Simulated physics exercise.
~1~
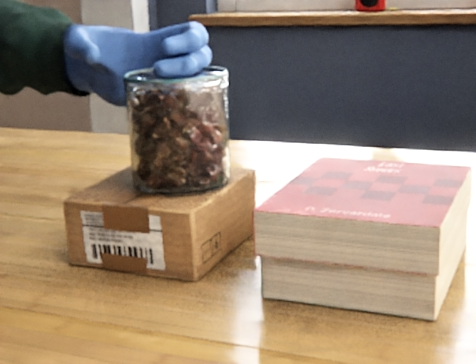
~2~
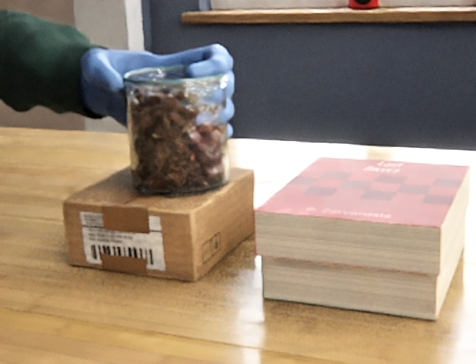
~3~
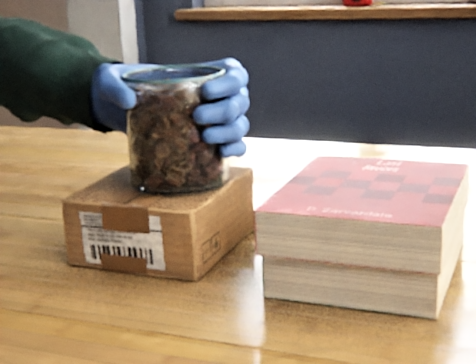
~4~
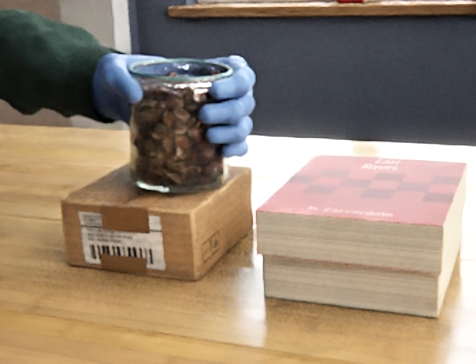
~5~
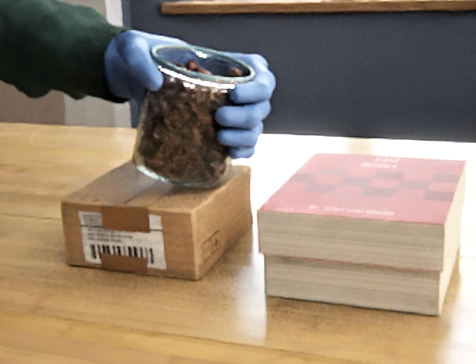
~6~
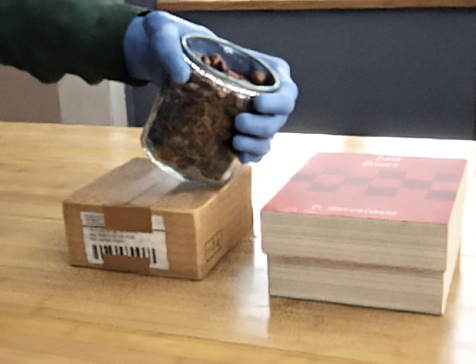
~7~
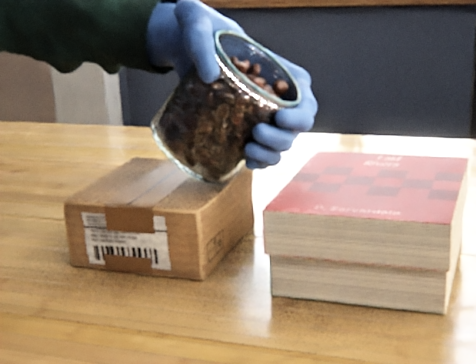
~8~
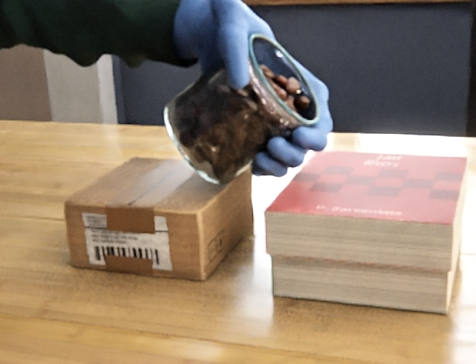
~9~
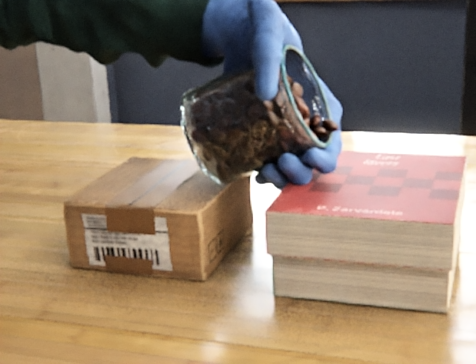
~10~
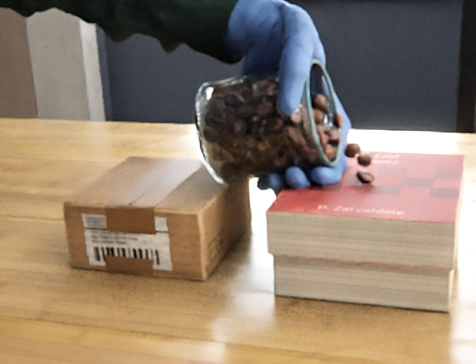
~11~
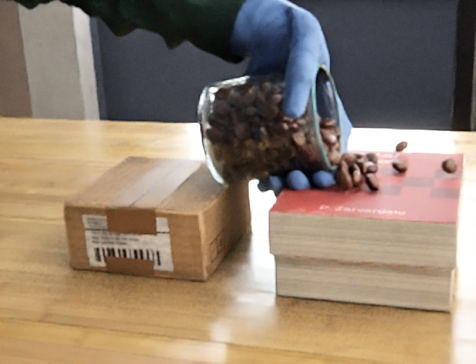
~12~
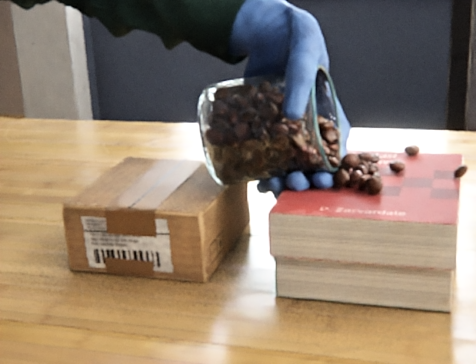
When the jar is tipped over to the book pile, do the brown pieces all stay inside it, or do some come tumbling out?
Some come tumbling out. A small part of the brown pieces ends up on the red cover of the top book, while most are still in the jar.
